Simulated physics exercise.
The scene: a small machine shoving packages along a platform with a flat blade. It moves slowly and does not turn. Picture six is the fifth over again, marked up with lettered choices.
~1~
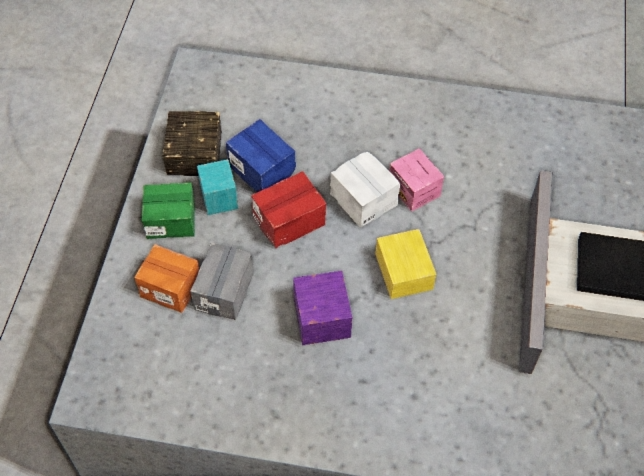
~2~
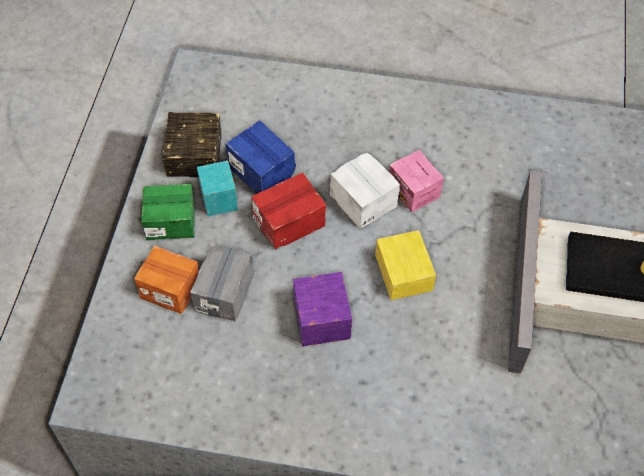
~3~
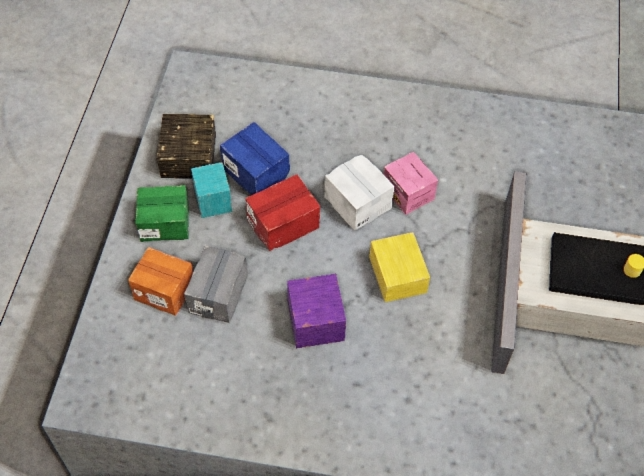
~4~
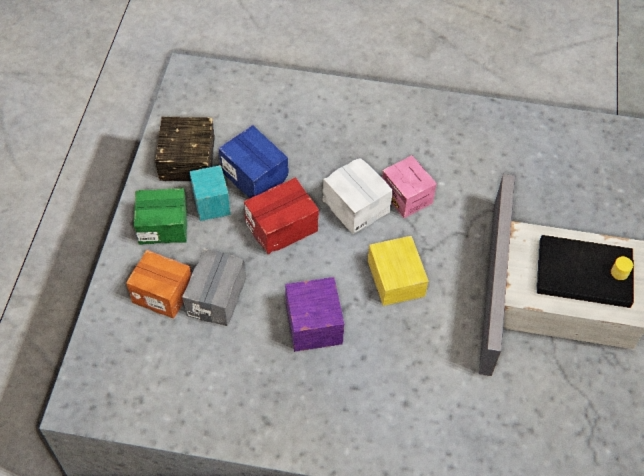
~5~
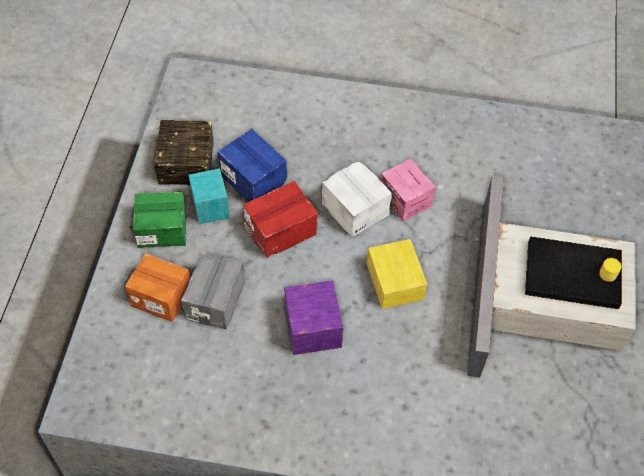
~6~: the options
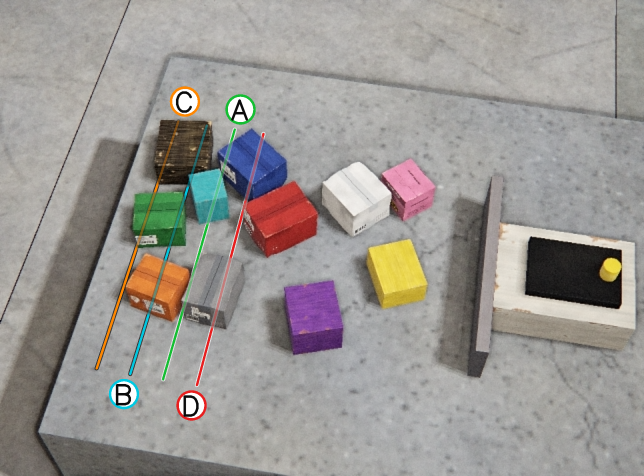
A small machine with a flat blade slides slowly left toward the colored packages on the platform.
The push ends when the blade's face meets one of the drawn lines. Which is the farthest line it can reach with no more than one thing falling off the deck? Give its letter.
Up to line D.
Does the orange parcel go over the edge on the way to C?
By then, yes.
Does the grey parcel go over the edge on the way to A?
No.
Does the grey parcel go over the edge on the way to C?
Yes.
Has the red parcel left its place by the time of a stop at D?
Yes.
On the marked copy, A at (202, 244); B at (172, 239); C at (141, 235); D at (233, 249).
With D. Early on, robot (473, 256); pink box (375, 183); white box (341, 201).
Further on, robot (379, 242); black crate (178, 151); turquoise crate (202, 193).
At the end, robot (309, 231); black crate (146, 141); green parcel (119, 219); none fallen.
As for the rest, A drops two; B drops five; C drops six.
